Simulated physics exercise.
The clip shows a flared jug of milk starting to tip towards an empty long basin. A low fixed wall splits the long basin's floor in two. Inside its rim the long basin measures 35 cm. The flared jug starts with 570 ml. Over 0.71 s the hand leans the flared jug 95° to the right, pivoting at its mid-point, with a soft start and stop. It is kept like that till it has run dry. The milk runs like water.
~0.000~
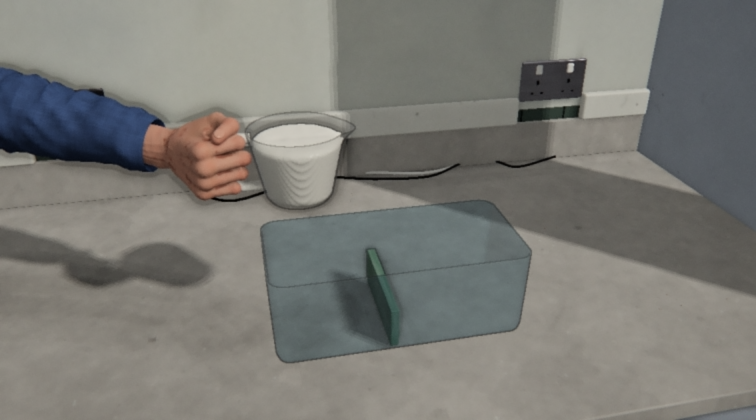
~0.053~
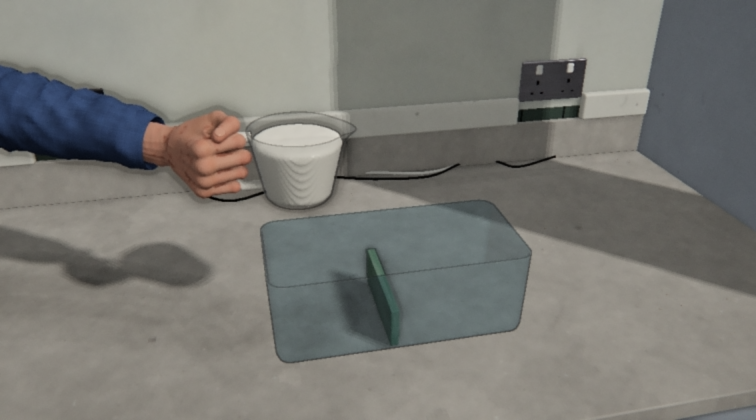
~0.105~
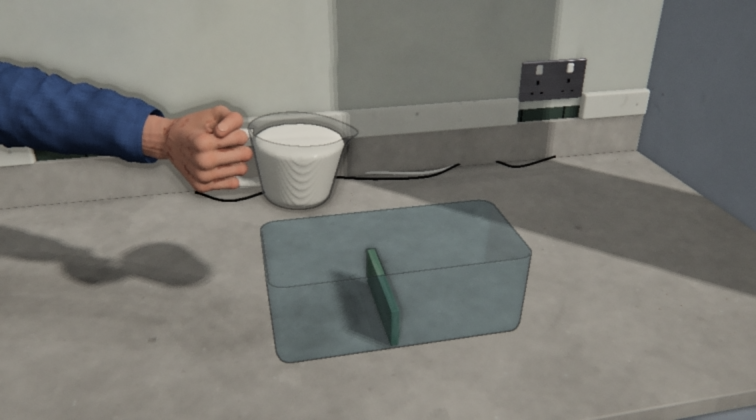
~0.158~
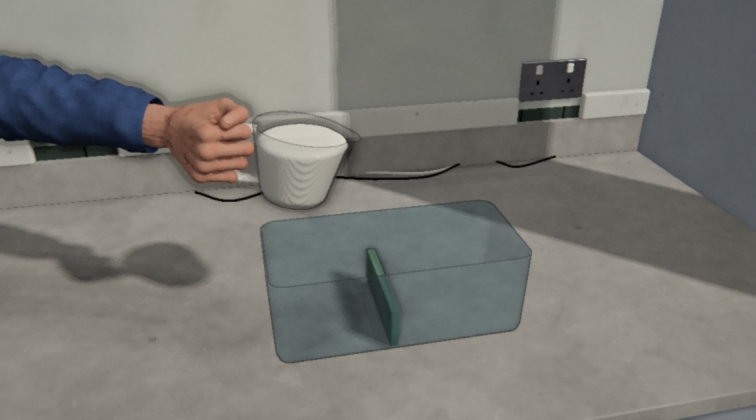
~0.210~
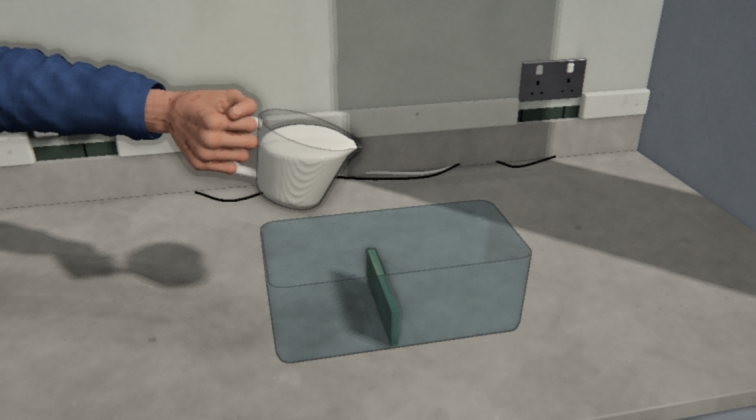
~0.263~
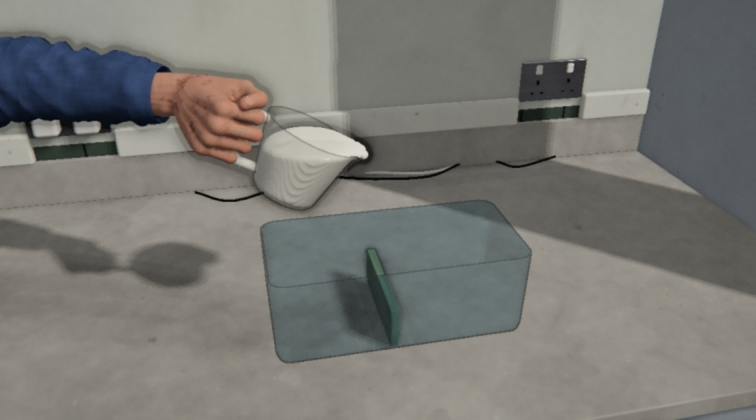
A hand in a blue sleeve held a clear jug of white milk above an empty long basin with a green divider, and slowly leaned it to the right until the milk reached the rim.
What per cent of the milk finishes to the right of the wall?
About 75 per cent.
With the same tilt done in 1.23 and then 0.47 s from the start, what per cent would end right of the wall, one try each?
First 80, then 70 per cent.
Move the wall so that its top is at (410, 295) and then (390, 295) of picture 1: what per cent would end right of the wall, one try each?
First 20, then 70 per cent.
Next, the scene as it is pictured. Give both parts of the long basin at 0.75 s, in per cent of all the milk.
Near 14 on the left, 70 on the right.
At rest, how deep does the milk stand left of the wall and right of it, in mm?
Left about 6 mm, right about 14 mm.
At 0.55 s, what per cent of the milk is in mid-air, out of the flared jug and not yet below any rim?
Some 28 per cent.
By 0.55 s the tilt is 83° and 44 per cent is still to pour, 0 is left of the wall and 28 right of it.
By 0.75 s the tilt is 95° and 8 per cent is still to pour, 14 is left of the wall and 70 right of it.
By 0.97 s the tilt is 95° and 1 per cent is still to pour, 23 is left of the wall and 75 right of it.
By 1.21 s the tilt is 95° and 0 per cent is still to pour, 24 is left of the wall and 75 right of it.
At rest 24 per cent lies left of the wall, 75 right of it and 1 outside.
